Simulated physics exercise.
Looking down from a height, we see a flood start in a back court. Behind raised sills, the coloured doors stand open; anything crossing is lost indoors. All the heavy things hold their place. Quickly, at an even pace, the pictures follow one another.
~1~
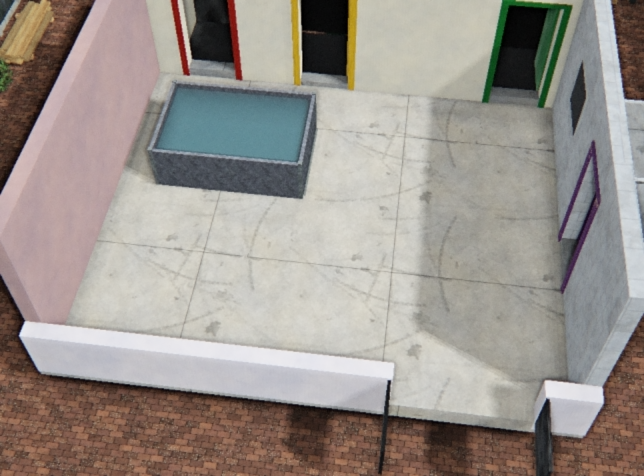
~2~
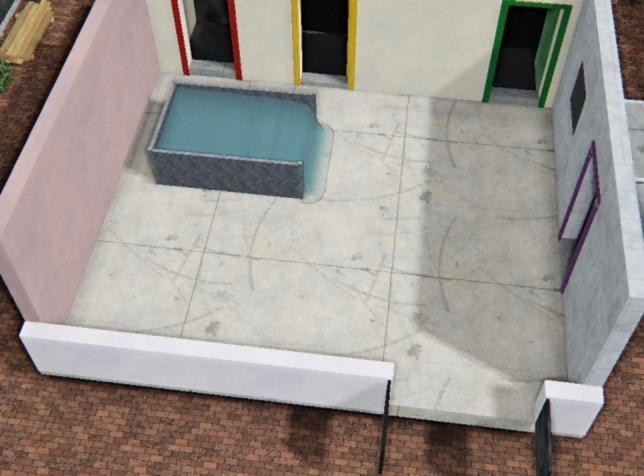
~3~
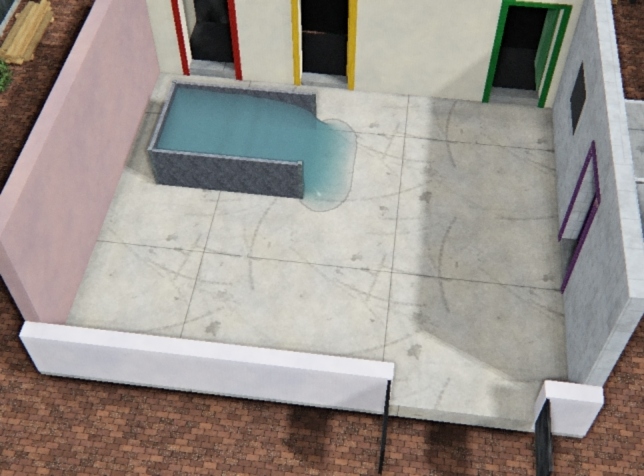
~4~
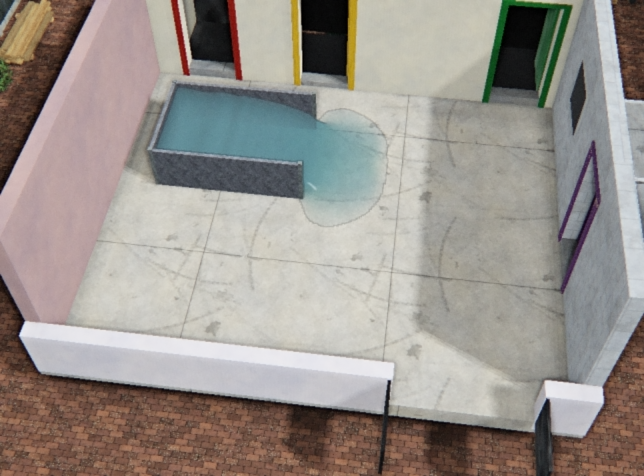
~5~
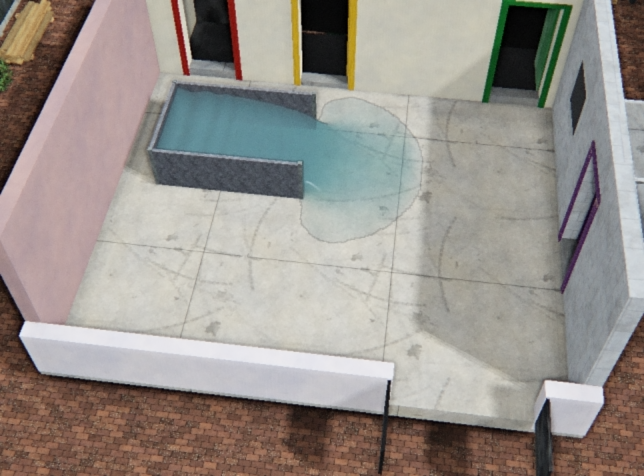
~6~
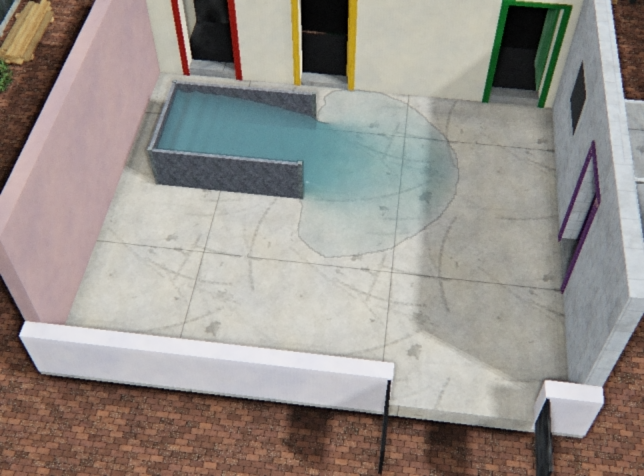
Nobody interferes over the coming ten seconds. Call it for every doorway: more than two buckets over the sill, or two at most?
My call: The green door more than two; the red door two at most; the purple door more than two; the yellow door two at most.
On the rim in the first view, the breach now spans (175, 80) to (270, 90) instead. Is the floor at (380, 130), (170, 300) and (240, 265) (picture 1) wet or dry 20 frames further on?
Spot one ends up deluged, spot two deluged, spot three untouched by the spill.
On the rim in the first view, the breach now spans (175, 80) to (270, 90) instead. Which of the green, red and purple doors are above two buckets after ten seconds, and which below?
Green: Under the line; red: Over the line; purple: Under the line.
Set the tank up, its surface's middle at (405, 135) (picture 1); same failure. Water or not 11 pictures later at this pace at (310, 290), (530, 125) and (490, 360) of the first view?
Spot one is not touched, spot two is touched, spot three is touched.
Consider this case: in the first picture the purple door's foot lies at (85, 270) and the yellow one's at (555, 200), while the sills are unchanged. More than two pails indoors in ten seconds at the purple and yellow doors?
Then: The purple door takes less, the yellow door is over.
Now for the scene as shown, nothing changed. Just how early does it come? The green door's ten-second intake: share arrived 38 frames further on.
I get 100 per cent.
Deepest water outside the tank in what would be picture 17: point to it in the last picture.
My best guess is roughly (553, 122).
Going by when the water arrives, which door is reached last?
Looks like the red one.
A moment on, water covers 40 % of the floor; the green door wet at the sill, nothing in, the red door not reached, the purple door not reached, the yellow door wet at the sill, nothing in.
Next, water covers 45 % of the floor; the green door wet at the sill, nothing in, the red door not reached, the purple door under two buckets in, the yellow door wet at the sill, nothing in.
Then, water covers 50 % of the floor; the green door over two buckets in, the red door not reached, the purple door over two buckets in, the yellow door wet at the sill, nothing in.
Later, water covers 60 % of the floor; the green door far over two buckets in, the red door not reached, the purple door far over two buckets in, the yellow door wet at the sill, nothing in.
In the end, water covers 90 % of the floor; the green door far over two buckets in, the red door wet at the sill, nothing in, the purple door far over two buckets in, the yellow door wet at the sill, nothing in.
